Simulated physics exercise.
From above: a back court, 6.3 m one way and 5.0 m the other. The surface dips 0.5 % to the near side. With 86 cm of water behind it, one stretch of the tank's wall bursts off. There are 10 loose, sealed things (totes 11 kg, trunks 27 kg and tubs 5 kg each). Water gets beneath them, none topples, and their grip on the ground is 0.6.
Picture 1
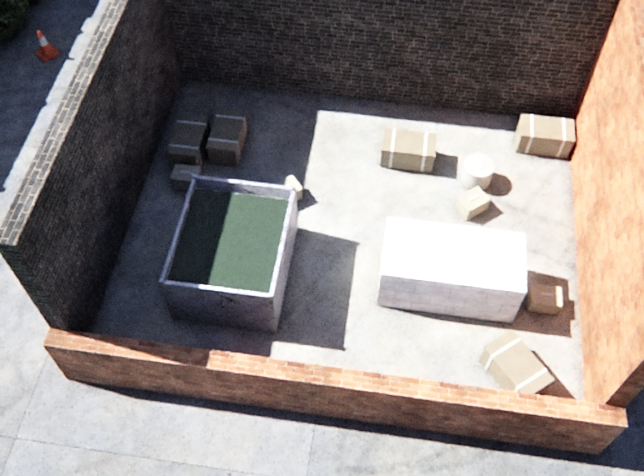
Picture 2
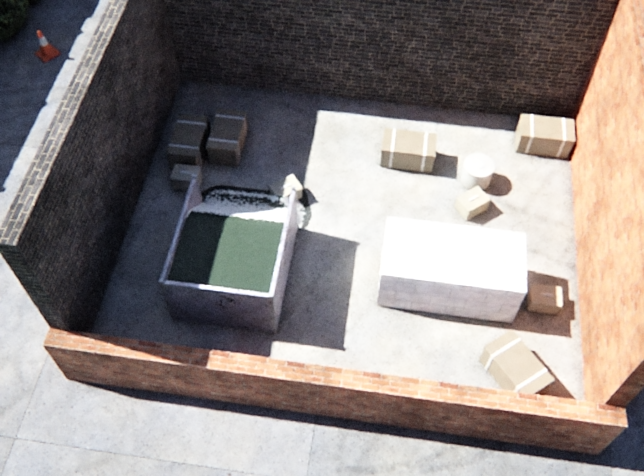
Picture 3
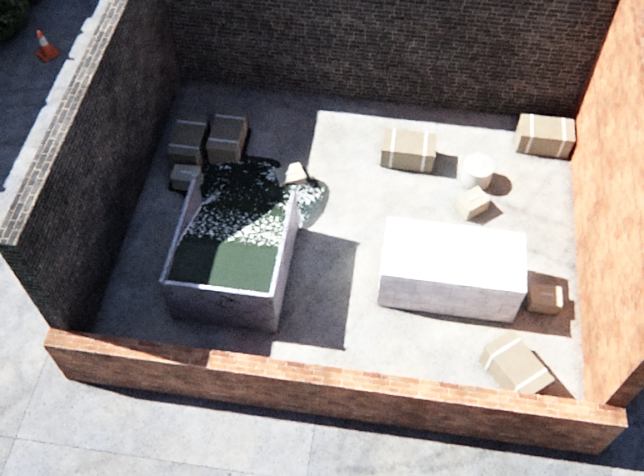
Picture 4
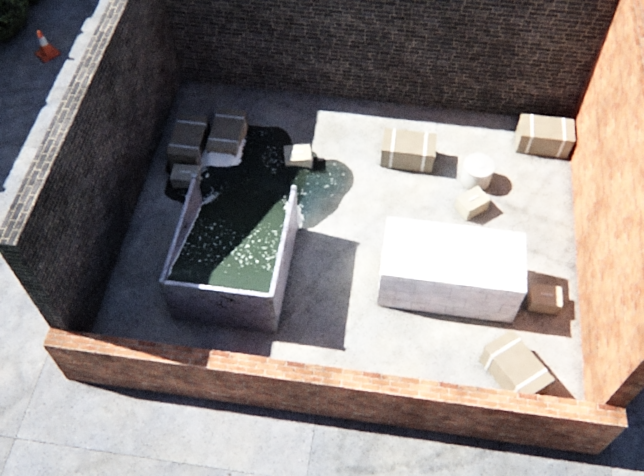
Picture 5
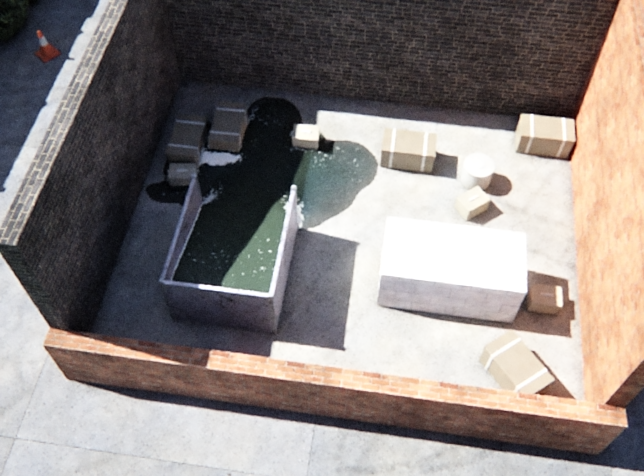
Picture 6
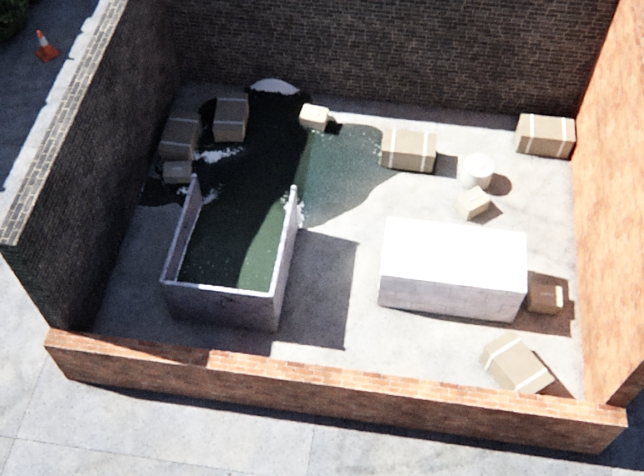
In a brick-walled yard, the far side of a tank of dark green water gave way, and the water poured out across the ground, pushing a small box backward and then nudging a few boxes nearby.
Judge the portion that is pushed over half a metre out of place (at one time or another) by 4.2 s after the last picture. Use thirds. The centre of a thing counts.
That comes to two thirds or above.
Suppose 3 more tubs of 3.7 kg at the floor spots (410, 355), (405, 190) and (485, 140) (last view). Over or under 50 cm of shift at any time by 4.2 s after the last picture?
In that order: Under, more, more.
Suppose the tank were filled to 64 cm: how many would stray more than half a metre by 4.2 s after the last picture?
In that case 6 of them.
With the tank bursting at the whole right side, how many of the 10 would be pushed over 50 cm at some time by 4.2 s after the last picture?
Then 6.
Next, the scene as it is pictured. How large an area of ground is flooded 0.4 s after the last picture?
Some 11.5 m2.
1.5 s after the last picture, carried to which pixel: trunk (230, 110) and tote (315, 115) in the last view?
Near (194, 86) and (437, 104).
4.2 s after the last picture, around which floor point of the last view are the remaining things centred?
Near (404, 270).
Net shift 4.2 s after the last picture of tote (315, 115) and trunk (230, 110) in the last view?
In turn: 300 cm, 250 cm.
Then, 0.4 s after the last picture 2 of 10 are over 50 cm from their spots; 1 afloat.
Then, 1.5 s after the last picture 2 of 10 are over 50 cm from their spots; 3 afloat.
Then, 2.8 s after the last picture 6 of 10 are over 50 cm from their spots; 3 afloat.
Then, 4.2 s after the last picture 8 of 10 are over 50 cm from their spots, and 8 have been at some point; 5 afloat.
